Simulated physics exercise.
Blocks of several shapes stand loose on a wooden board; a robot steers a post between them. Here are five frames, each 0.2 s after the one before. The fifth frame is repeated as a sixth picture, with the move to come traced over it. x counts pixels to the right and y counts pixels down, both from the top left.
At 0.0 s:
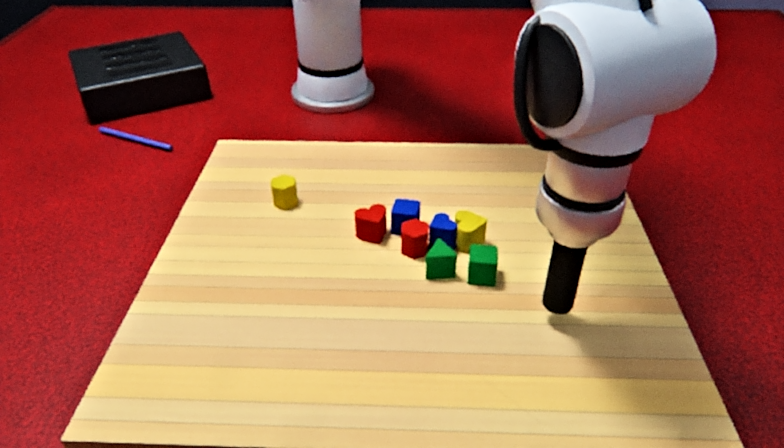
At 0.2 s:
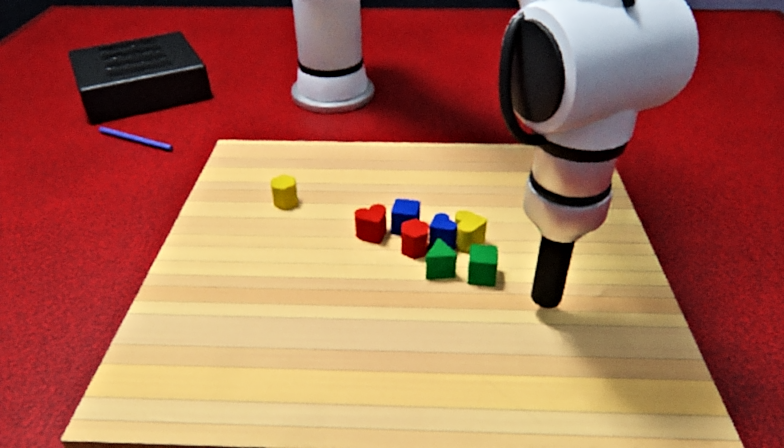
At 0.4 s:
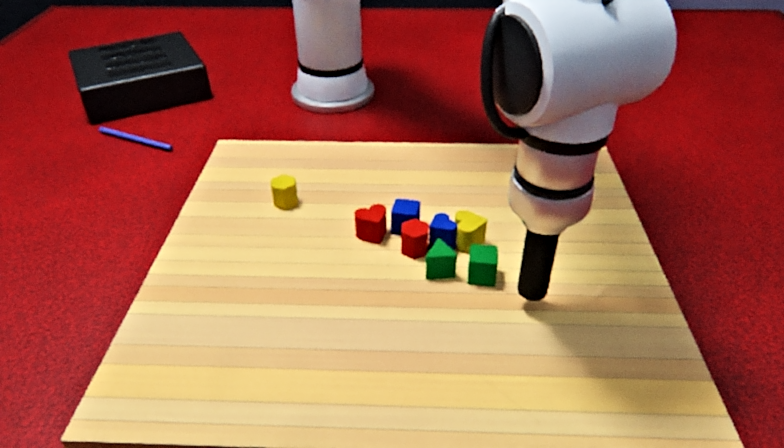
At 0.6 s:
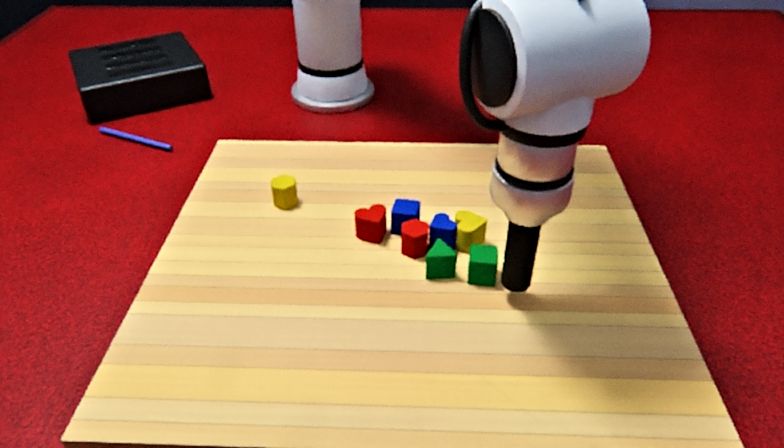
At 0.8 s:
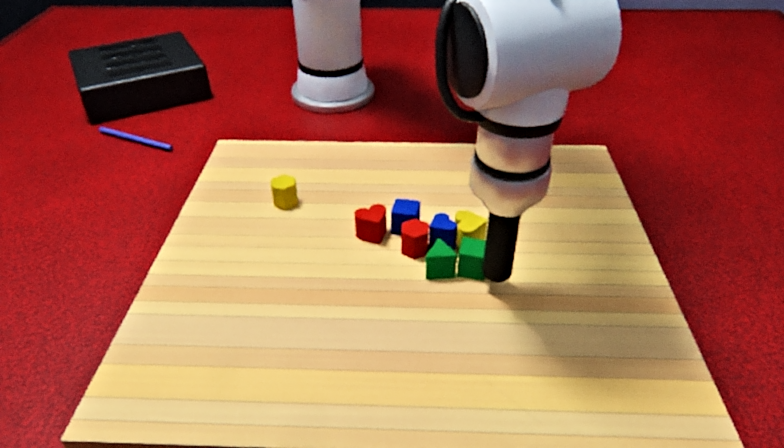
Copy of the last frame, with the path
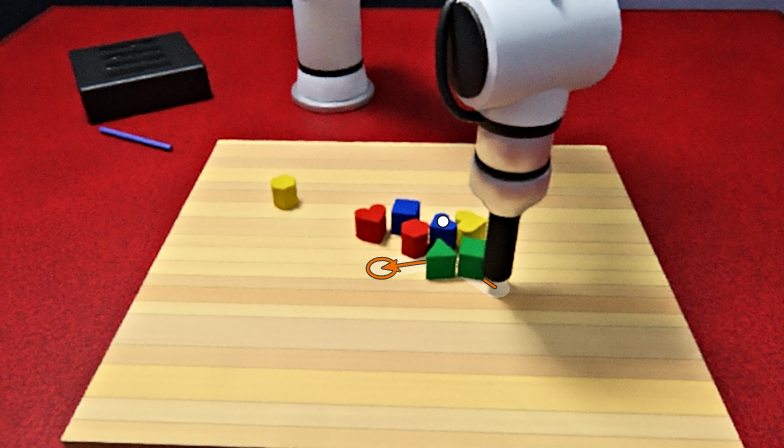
At the start, a robot arm holds a black post over a wooden board, to the right of a loose cluster of coloured blocks. The post moves steadily left and slightly away from the viewer until it meets the green square block, nudging it a little left toward the green triangular one.
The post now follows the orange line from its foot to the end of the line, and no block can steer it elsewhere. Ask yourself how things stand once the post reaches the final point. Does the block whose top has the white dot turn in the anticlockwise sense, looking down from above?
Yes, I think so.
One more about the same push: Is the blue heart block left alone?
No.
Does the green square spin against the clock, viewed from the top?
No
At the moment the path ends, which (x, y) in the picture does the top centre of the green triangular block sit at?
I'd say the green triangular block ends with its top centre at (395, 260).
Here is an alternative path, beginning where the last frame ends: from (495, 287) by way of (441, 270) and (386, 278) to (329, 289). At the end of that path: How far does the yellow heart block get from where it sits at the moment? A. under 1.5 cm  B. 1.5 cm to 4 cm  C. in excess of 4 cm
A.
Path on the board, from (495, 287) over (462, 267) and (422, 262) to (382, 268); the dot is on the blue heart block.
The first path, step by step. One third of the way, post (463, 254); blue heart block (437, 215), turned 35° anticlockwise; green square (449, 229), turned 50° clockwise.
Two thirds of the way, post (422, 249); red six-sided block (406, 225); green triangular block (409, 254), turned 40° anticlockwise; blue heart block (431, 207), turned 20° anticlockwise; green square (438, 222), turned 70° clockwise.
At the end, post (381, 255); red six-sided block (403, 225), turned 15° clockwise; green triangular block (395, 260), turned 70° anticlockwise; blue heart block (431, 207), turned 20° anticlockwise; green square (438, 222), turned 70° clockwise.
